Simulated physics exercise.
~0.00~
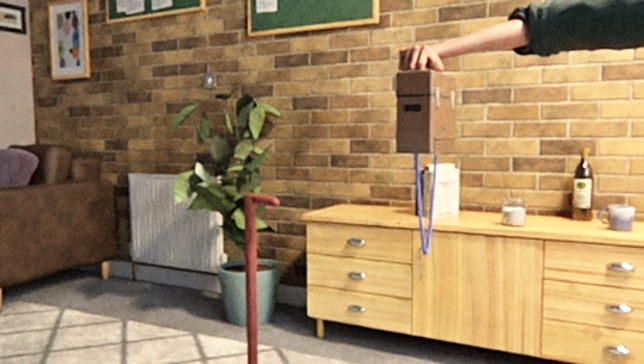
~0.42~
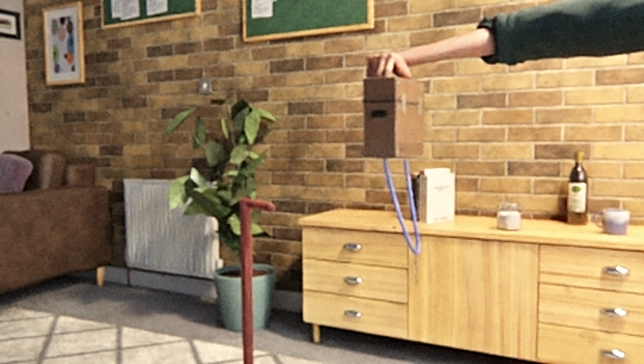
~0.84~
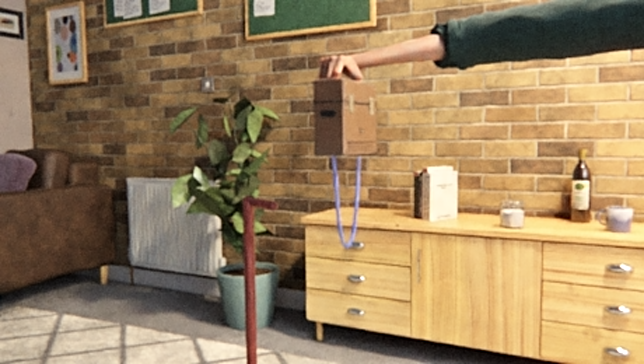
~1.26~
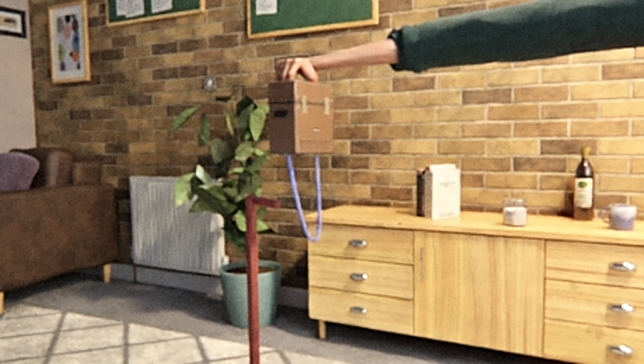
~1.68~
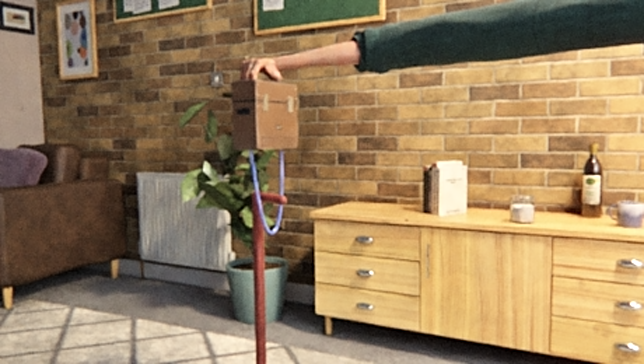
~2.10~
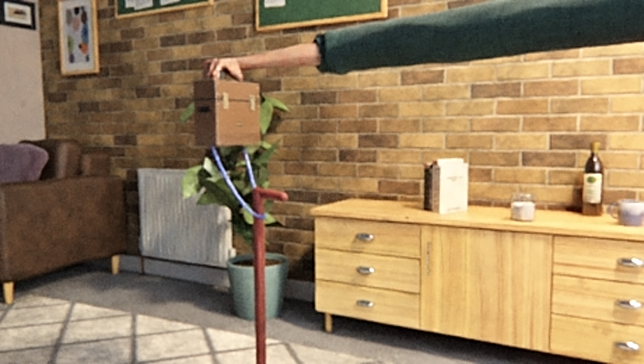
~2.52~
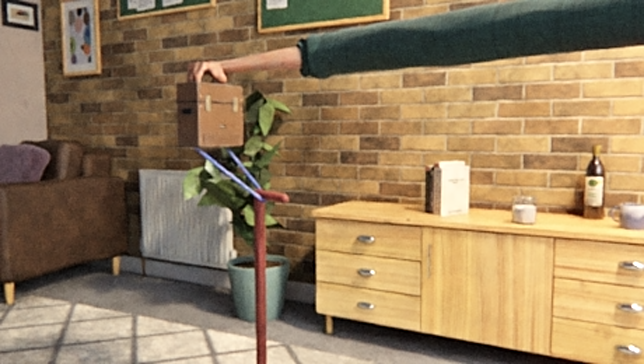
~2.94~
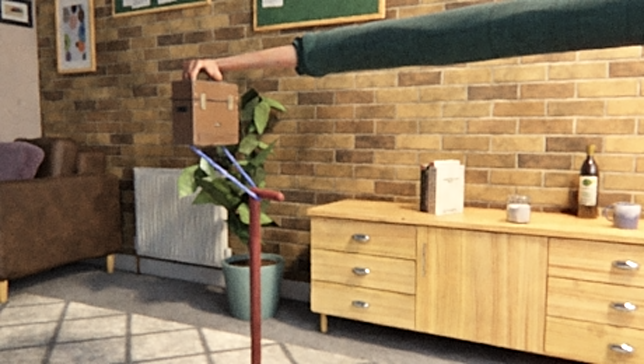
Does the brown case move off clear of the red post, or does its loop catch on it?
The blue loop catches on the red post and pulls tight, holding the brown case back.
